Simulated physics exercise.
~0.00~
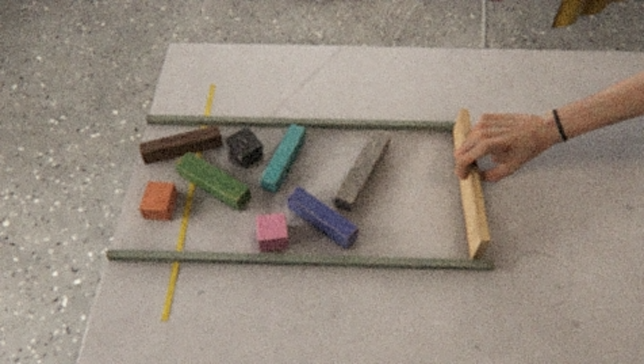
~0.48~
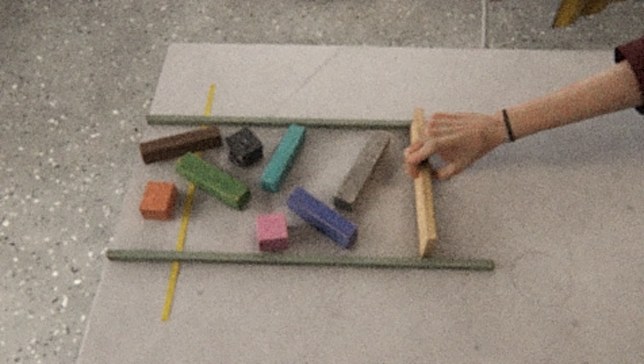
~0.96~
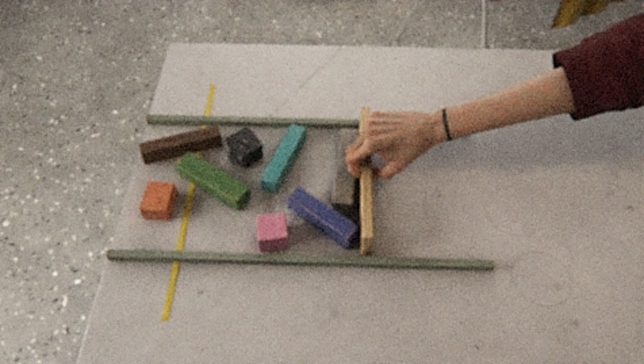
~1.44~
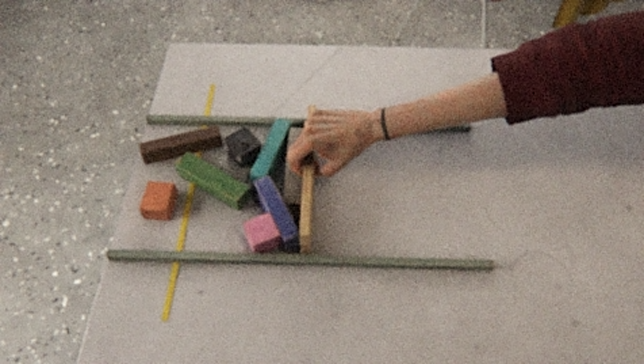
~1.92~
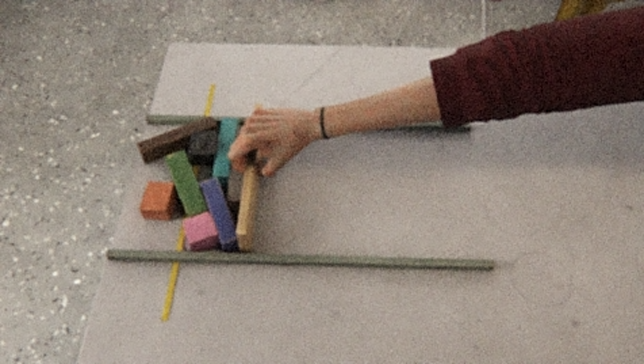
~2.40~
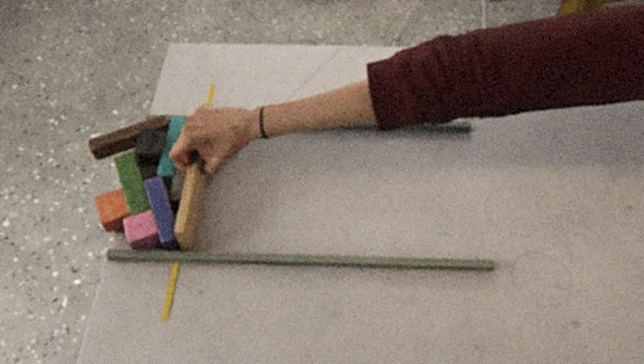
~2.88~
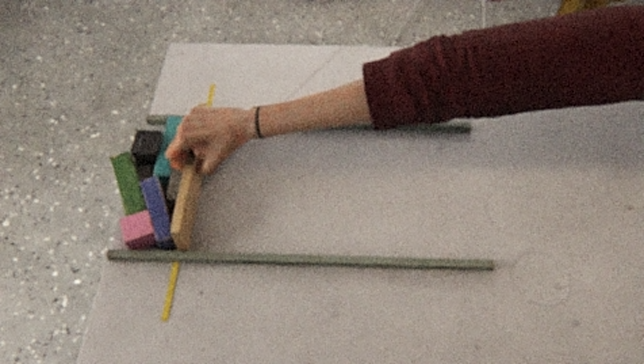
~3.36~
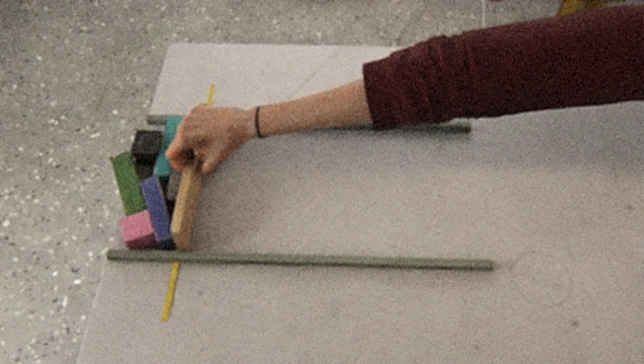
Hand sliding a wooden board left along a channel, bunching coloured blocks together until the brown and orange ones drop off the table's end.
